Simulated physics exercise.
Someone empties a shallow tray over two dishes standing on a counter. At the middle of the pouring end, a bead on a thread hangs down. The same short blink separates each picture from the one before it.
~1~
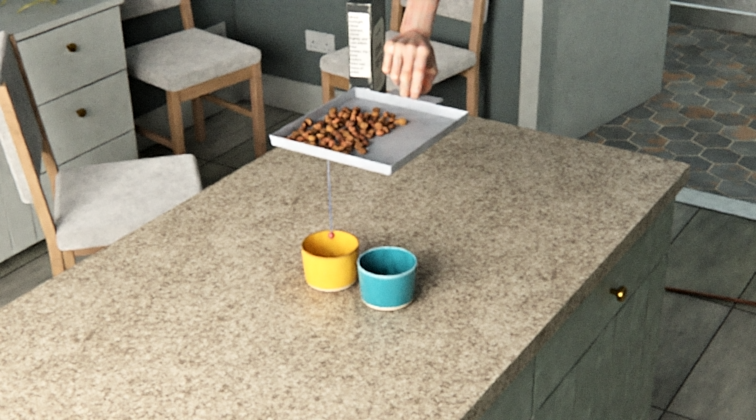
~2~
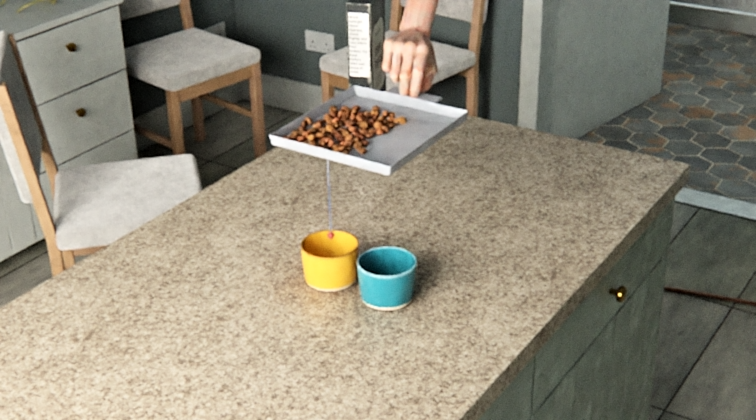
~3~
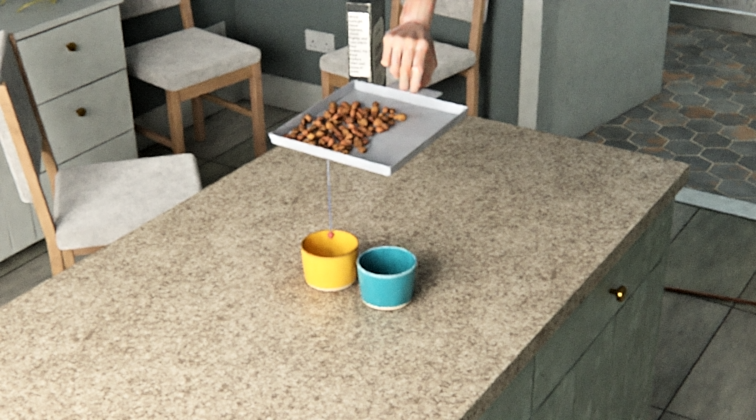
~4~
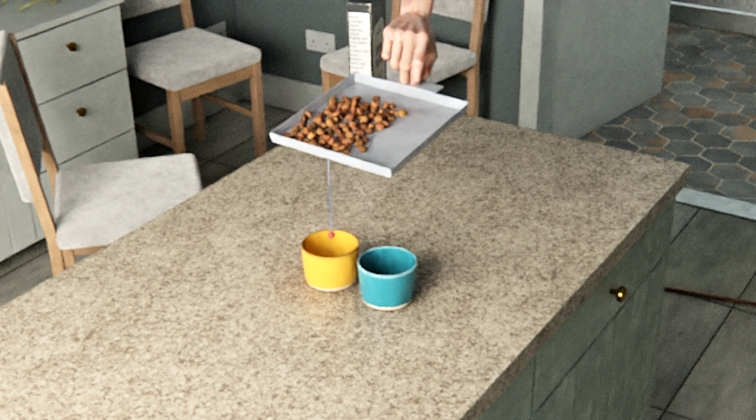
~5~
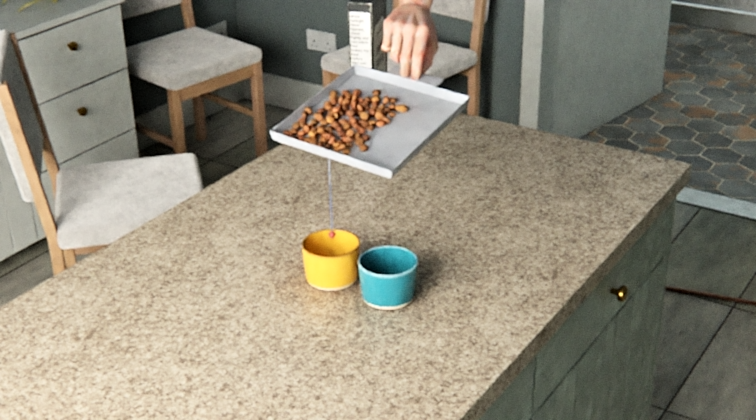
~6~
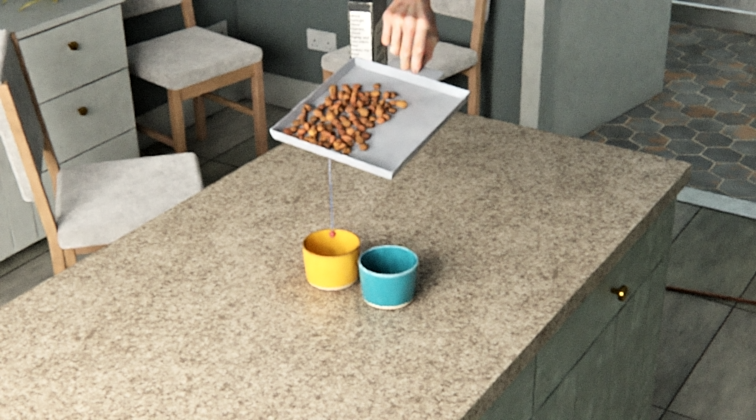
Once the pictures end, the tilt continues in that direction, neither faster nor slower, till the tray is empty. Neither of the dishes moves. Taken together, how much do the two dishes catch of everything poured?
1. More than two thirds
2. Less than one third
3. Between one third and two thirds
3.
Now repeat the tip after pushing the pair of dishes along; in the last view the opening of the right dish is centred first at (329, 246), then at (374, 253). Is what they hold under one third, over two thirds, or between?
To begin with: Under a third; after that: Between a third and two thirds.
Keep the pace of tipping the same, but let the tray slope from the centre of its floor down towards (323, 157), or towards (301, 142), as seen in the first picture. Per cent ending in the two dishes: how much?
Roughly 0 per cent, and 0 per cent.
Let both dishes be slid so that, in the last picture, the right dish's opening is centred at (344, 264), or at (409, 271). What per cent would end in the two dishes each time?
I'd expect some 50 percent, and then some 50 percent.
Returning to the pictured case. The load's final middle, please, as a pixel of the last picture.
Close to (379, 295) in the last picture.
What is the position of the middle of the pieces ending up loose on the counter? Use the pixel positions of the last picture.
Centre: Close to (334, 314).
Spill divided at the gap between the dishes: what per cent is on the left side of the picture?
That comes to about 70 per cent of the pieces.
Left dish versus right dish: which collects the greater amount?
That would be the right-hand one.
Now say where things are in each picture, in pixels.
The first picture shows corners of the pouring end at (273, 135) and (390, 165), level; middle of the load at (343, 131), bits of dog kibble; left dish at (314, 270); right dish at (372, 289); bead on its thread at (331, 235).
The second picture shows corners of the pouring end at (272, 135) and (389, 165), level; middle of the load at (342, 130).
The third picture shows corners of the pouring end at (272, 133) and (389, 166), tipped barely, lowest at the right corner; middle of the load at (343, 128).
The fourth picture shows corners of the pouring end at (272, 132) and (390, 168), tipped a little, lowest at the right corner; middle of the load at (343, 125).
The fifth picture shows corners of the pouring end at (273, 131) and (391, 169), tipped a little, lowest at the right corner; middle of the load at (343, 122).
The sixth picture shows corners of the pouring end at (273, 129) and (391, 171), tipped a little, lowest at the right corner; middle of the load at (343, 119); left dish at (315, 269); right dish at (373, 288).
Soon, tray tipped steeply; nearly all on the tray; a stray few in the air.
A while on, tray tipped right over; about a third on the tray; about a quarter in the right dish; about a quarter outside both; about a quarter in the air.
Towards the end, tray tipped past a quarter turn; about half in the right dish; a stray few in the left dish; about half outside both.
Finally, tray tipped past a quarter turn; about half in the right dish; a stray few in the left dish; about half outside both.
